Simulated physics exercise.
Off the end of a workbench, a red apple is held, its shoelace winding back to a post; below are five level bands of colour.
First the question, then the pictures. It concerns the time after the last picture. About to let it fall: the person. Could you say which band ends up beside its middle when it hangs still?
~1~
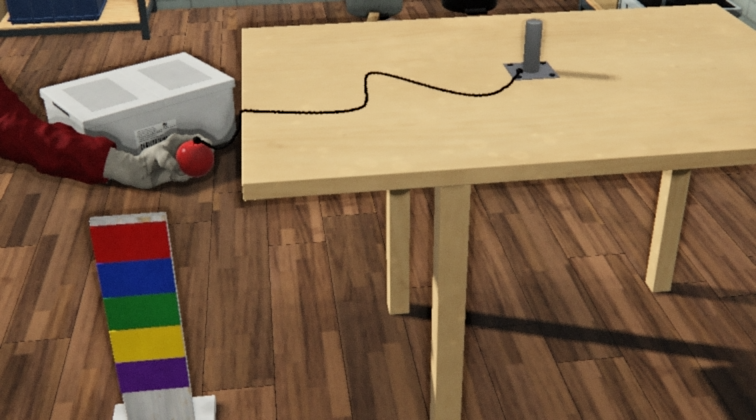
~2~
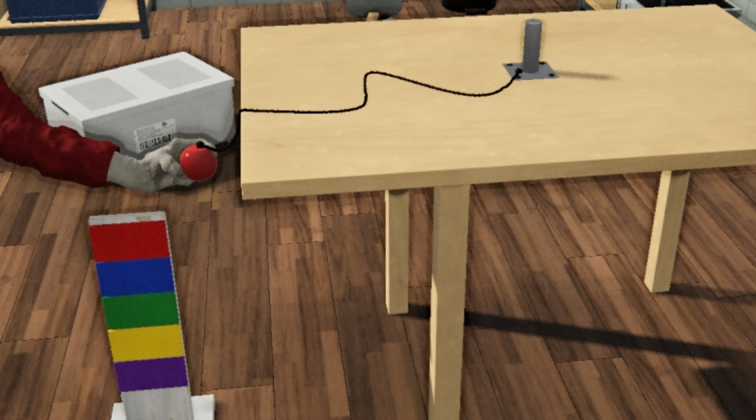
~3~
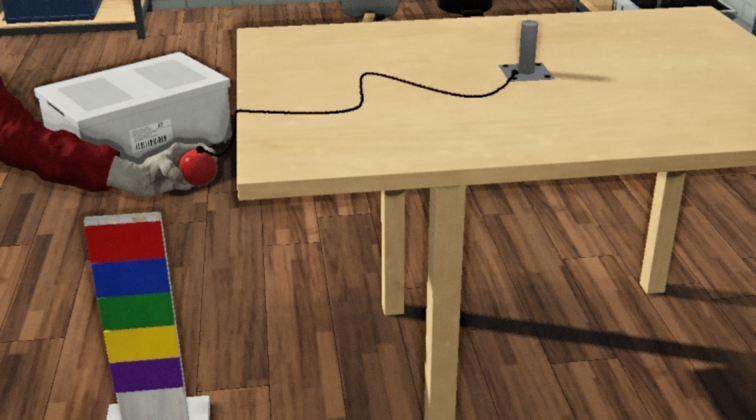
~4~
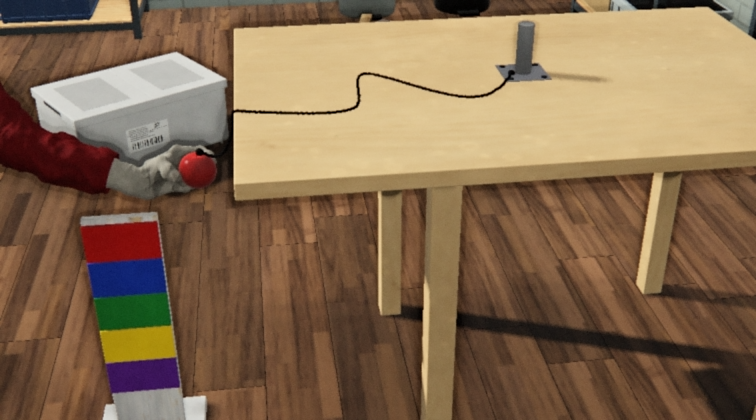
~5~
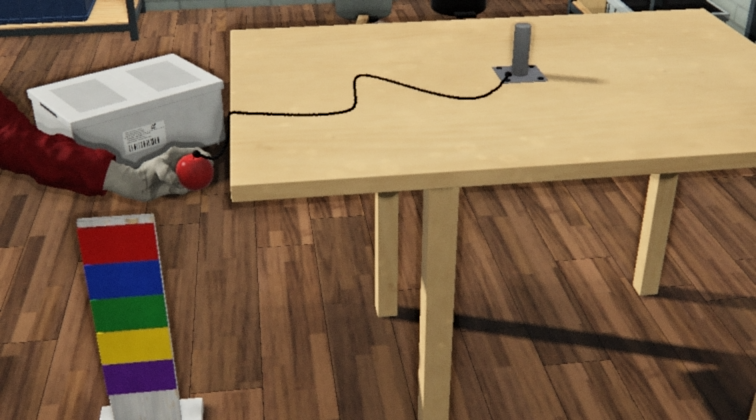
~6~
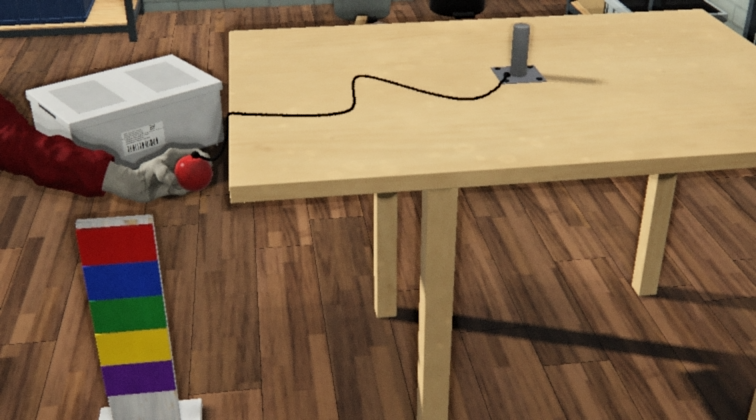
Sure, it is green.
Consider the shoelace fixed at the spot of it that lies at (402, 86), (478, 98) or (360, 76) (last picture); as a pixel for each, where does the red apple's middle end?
Respectively (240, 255), (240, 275) and (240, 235).
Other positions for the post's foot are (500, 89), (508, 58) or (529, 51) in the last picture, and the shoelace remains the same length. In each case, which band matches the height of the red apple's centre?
Post by post, in the given order: Yellow; green; blue.
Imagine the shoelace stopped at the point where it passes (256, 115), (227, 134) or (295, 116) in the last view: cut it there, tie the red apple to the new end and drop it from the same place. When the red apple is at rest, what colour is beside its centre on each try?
Try 1 - red; try 2 - blue; try 3 - higher than all five.
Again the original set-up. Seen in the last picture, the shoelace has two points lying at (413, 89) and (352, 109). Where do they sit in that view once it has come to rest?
At (371, 87), then (229, 114).
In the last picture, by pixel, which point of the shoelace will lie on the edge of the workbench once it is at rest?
That spot is near (353, 106).
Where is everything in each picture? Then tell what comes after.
In the first frame, red apple (195, 158); red (131, 244); blue (137, 279); green (142, 313); yellow (148, 345); purple (153, 376).
In the second frame, red apple (198, 163); shoelace through (507, 86) (436, 88) (367, 75) (360, 107) (264, 111).
In the third frame, red apple (199, 168).
In the fourth frame, red apple (198, 170); shoelace through (500, 88) (428, 90) (360, 76) (353, 109) (257, 112).
In the fifth frame, red apple (195, 172).
In the sixth frame, red apple (194, 173); shoelace through (495, 90) (424, 92) (355, 78) (348, 111) (253, 115).
Soon after, apple near (208, 290); level with blue.
Then, apple near (259, 290); level with green.
Further on, apple near (244, 289); level with green.
At rest, apple near (245, 292); level with green. Its centre hangs level with the green band.
